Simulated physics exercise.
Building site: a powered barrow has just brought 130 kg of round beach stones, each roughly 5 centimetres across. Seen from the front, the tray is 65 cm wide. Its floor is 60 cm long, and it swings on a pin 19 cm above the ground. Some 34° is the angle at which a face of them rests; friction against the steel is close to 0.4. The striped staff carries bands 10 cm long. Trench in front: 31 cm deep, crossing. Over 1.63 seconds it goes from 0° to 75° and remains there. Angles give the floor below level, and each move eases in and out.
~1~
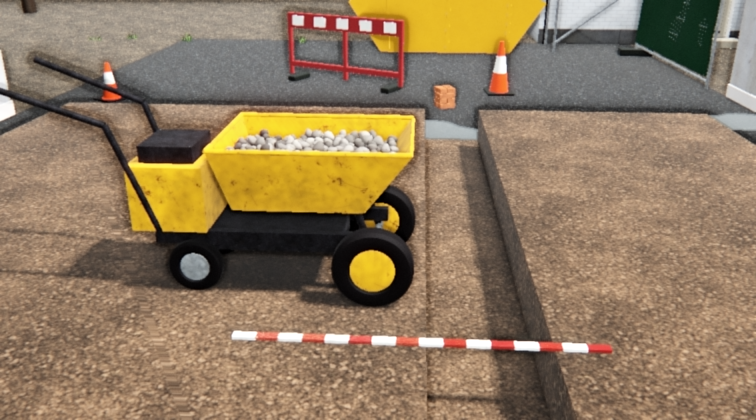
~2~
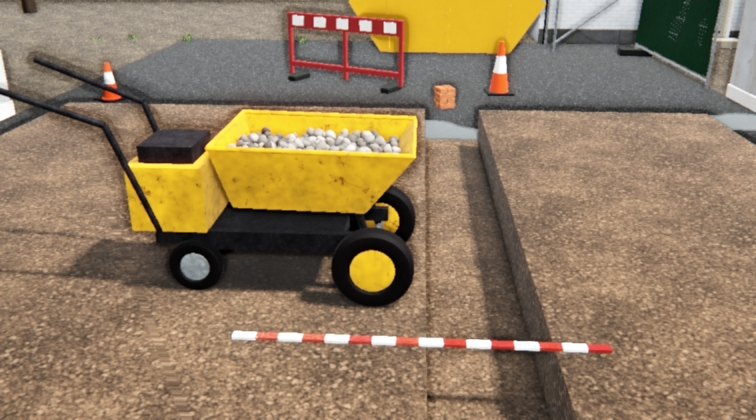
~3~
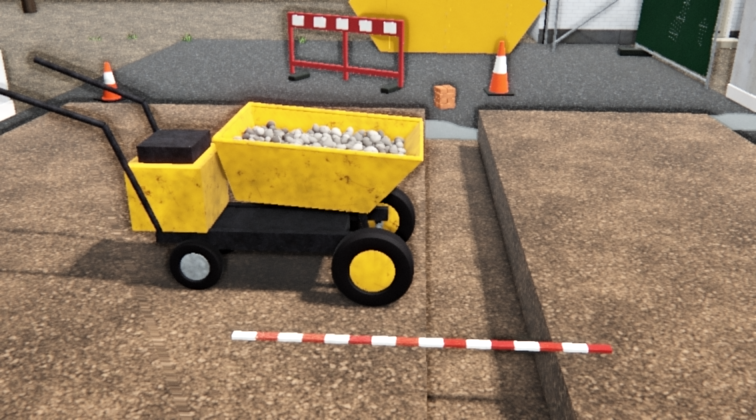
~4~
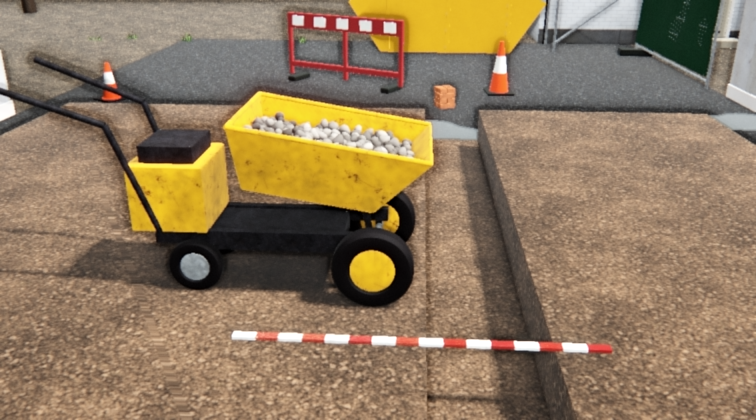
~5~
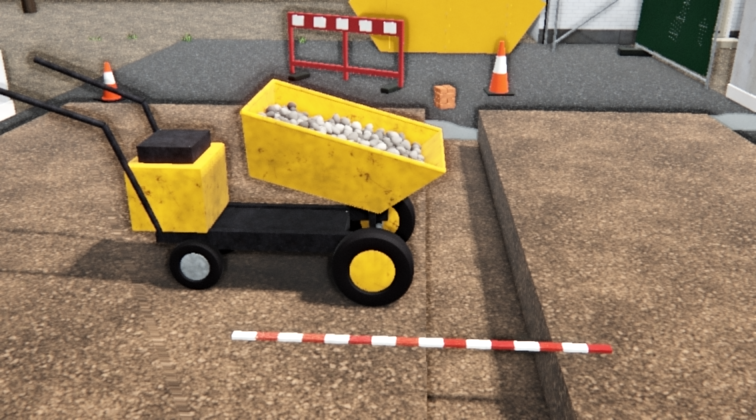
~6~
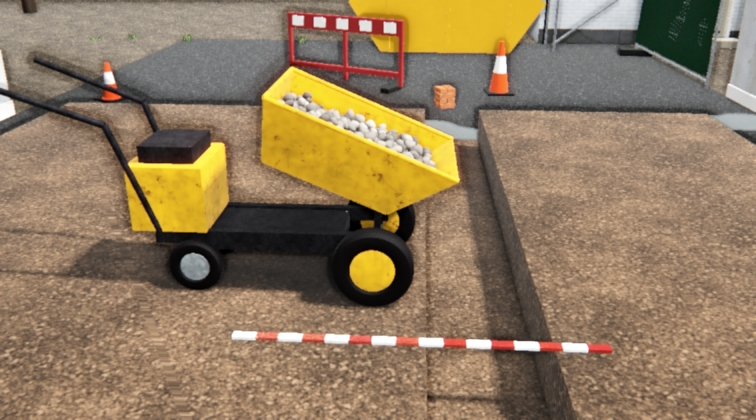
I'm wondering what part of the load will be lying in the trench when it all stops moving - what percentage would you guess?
I would guess about 59 per cent.
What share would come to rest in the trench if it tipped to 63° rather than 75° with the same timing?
In that case around 65 percent.
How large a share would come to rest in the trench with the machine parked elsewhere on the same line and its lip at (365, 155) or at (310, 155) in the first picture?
About 100 and 100 per cent.
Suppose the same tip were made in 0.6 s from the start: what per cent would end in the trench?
In that case some 35 per cent.
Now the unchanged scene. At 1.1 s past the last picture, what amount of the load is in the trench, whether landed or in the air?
Around 35 per cent of it.
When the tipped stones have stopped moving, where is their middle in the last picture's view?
Resting centre: About (522, 314).
Then, 0.6 s after the last picture the floor is at 63°, 98 % in the tray, 2 % in the trench; the foremost stones are at (523, 259).
Then, 1.1 s after the last picture the floor is at 75°, 32 % in the tray, 34 % in the trench, 34 % past the trench; the foremost stones are at (651, 287).
Then, 1.5 s after the last picture the floor is at 75°, 8 % in the tray, 49 % in the trench, 42 % past the trench; the foremost stones are at (723, 297).
Then, 3.4 s after the last picture the floor is at 75°, 0 % in the tray, 59 % in the trench, 41 % past the trench; the foremost stones are past the picture's edge.
